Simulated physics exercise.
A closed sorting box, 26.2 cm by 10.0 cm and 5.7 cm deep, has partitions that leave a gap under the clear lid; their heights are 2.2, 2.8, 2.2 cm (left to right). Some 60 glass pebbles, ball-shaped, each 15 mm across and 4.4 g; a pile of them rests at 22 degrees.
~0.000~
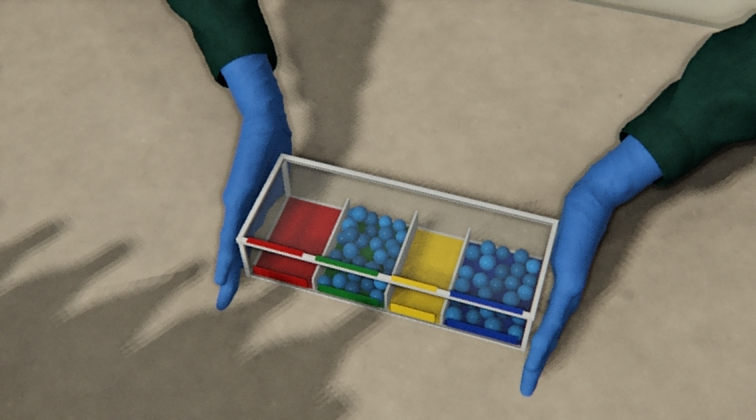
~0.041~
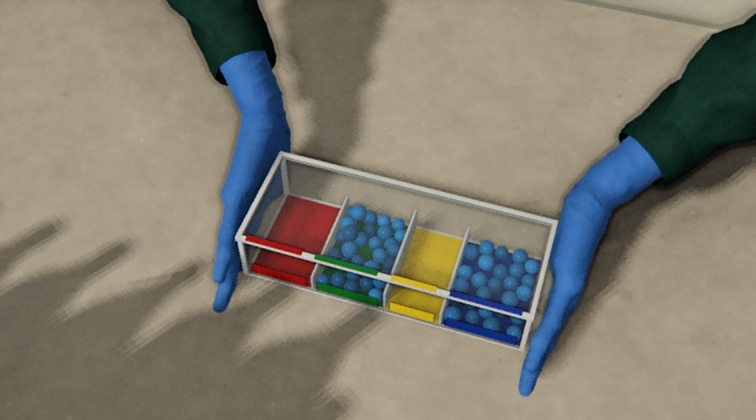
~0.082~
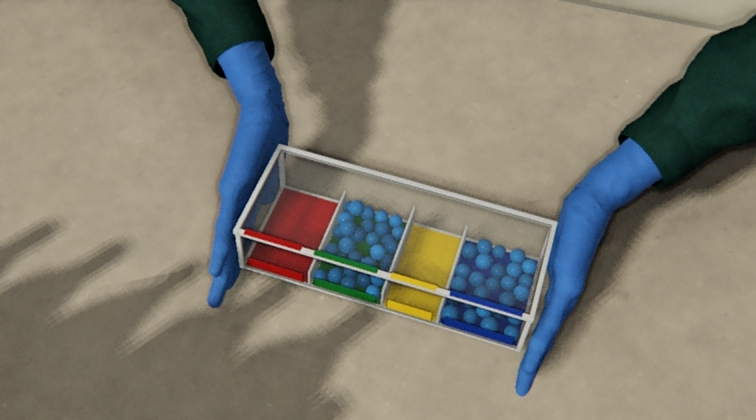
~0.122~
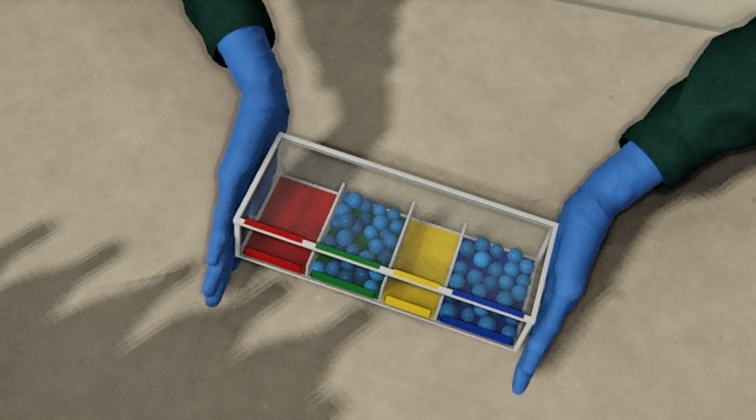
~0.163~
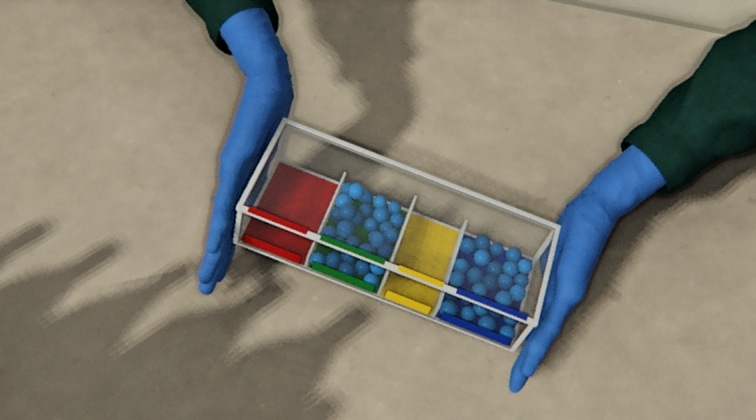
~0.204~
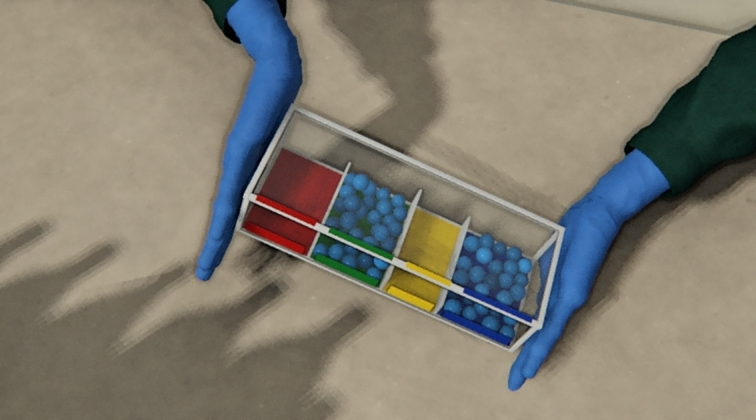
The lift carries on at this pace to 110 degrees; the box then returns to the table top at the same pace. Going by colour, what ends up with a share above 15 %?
Red: No, blue: Yes, green: No, yellow: No.
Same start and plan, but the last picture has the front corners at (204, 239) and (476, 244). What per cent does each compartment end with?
Red 100, blue 0, green 0, yellow 0.
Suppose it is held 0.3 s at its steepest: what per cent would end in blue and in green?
Blue 100, green 0.
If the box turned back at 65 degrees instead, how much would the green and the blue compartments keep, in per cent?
Then: Green 55; blue 45.
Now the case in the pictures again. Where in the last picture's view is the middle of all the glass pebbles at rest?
At about (486, 285).
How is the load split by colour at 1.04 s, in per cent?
Red 0; blue 55; green 30; yellow 20.
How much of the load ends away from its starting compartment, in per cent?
About 55 per cent.
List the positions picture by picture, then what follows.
The first picture shows box tilt 0 degrees, front corners at (243, 239) and (530, 314); blue 45 %, green 55 %.
The second picture shows box tilt 1 degrees, front corners at (241, 237) and (530, 315).
The third picture shows box tilt 3 degrees, front corners at (240, 230) and (530, 316), lowest corner right front.
The fourth picture shows box tilt 8 degrees, front corners at (239, 219) and (531, 318), lowest corner right front.
The fifth picture shows box tilt 12 degrees, front corners at (243, 207) and (533, 320), lowest corner right front.
The sixth picture shows box tilt 17 degrees, front corners at (250, 194) and (538, 323), lowest corner right front; blue 45 %, green 55 %. Its pace works out near 120 degrees a second.
Then, at 1.04 s, tilt 110 degrees; blue 55 %, green 30 %, yellow 20 %.
After 1.59 s, tilt 49 degrees; blue 100 %.
Then, at 2.20 s, tilt 0 degrees; blue 100 %.
In the end, at 3.1 s, red 0 %, blue 100 %, green 0 %, yellow 0 %.
